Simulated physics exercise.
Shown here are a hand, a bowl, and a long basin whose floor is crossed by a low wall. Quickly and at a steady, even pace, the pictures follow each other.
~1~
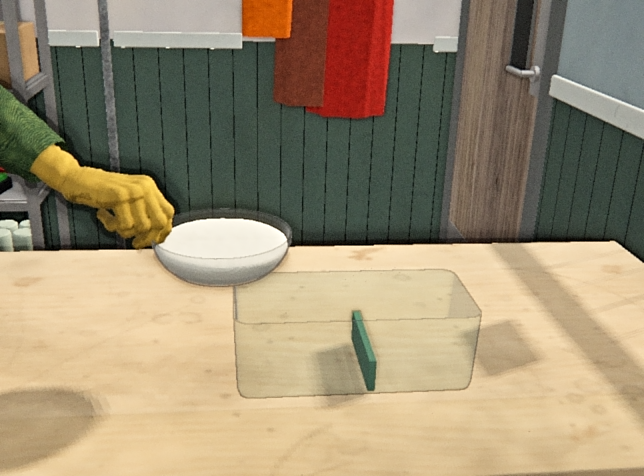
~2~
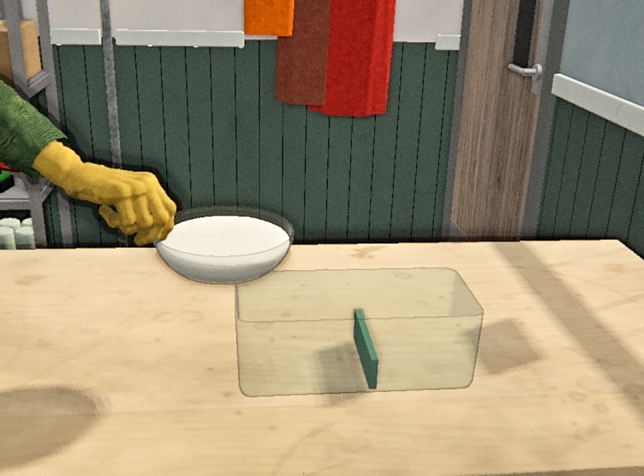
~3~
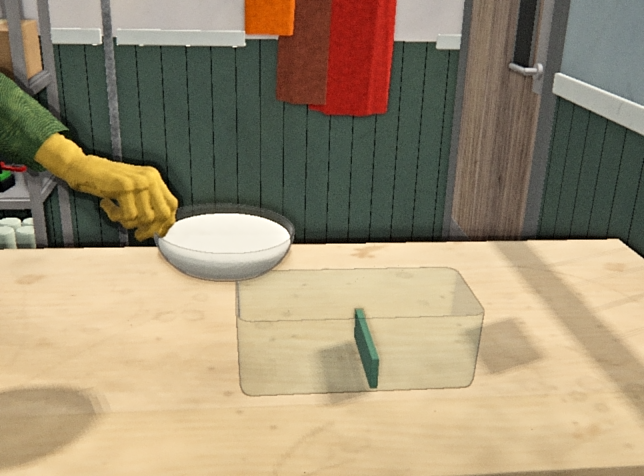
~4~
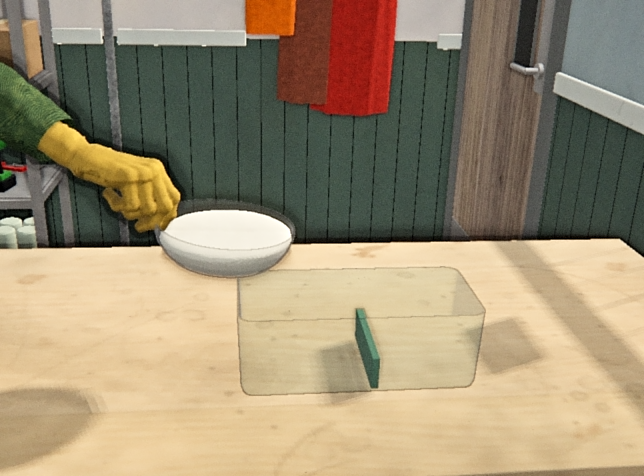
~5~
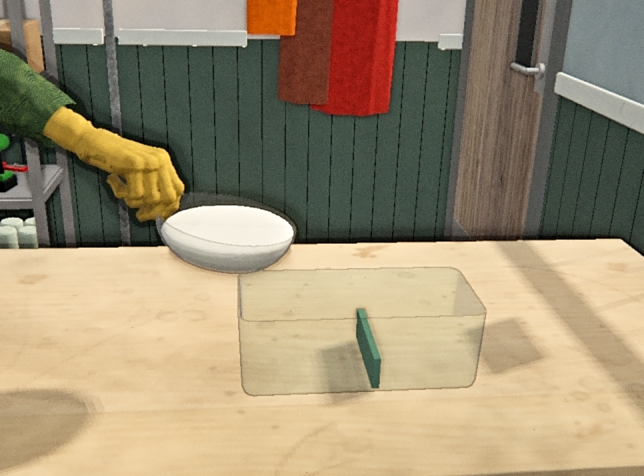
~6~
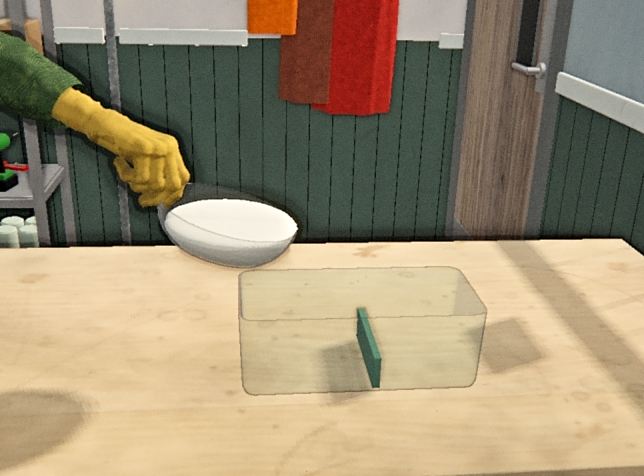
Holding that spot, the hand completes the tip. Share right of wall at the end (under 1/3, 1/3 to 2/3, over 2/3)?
1/3 to 2/3.
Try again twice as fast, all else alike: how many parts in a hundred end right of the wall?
I'd say roughly 55 in every hundred ends up there.
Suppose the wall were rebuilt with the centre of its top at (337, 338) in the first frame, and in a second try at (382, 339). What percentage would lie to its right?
Roughly 85 per cent, and 10 per cent.
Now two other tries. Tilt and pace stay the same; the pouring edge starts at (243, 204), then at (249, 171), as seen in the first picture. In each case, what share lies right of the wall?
You'd see around 5 per cent, and then around 10 per cent.
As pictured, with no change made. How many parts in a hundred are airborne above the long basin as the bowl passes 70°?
Something close to 45 percent of it.
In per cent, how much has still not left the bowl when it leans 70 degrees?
Some 25 per cent.
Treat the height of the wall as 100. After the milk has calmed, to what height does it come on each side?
On the left roughly 30, on the right roughly 40.
A moment on, the bowl is tipped part way and 23 per cent is still to pour, 25 is left of the wall and 9 right of it.
Next, the bowl is tipped right over and 0 per cent is still to pour, 46 is left of the wall and 50 right of it.
Then the bowl is tipped right over and 0 per cent is still to pour, 49 is left of the wall and 50 right of it.
Later the bowl is tipped right over and 0 per cent is still to pour, 49 is left of the wall and 50 right of it.
In the end 49 per cent lies left of the wall, 50 right of it and 1 outside.
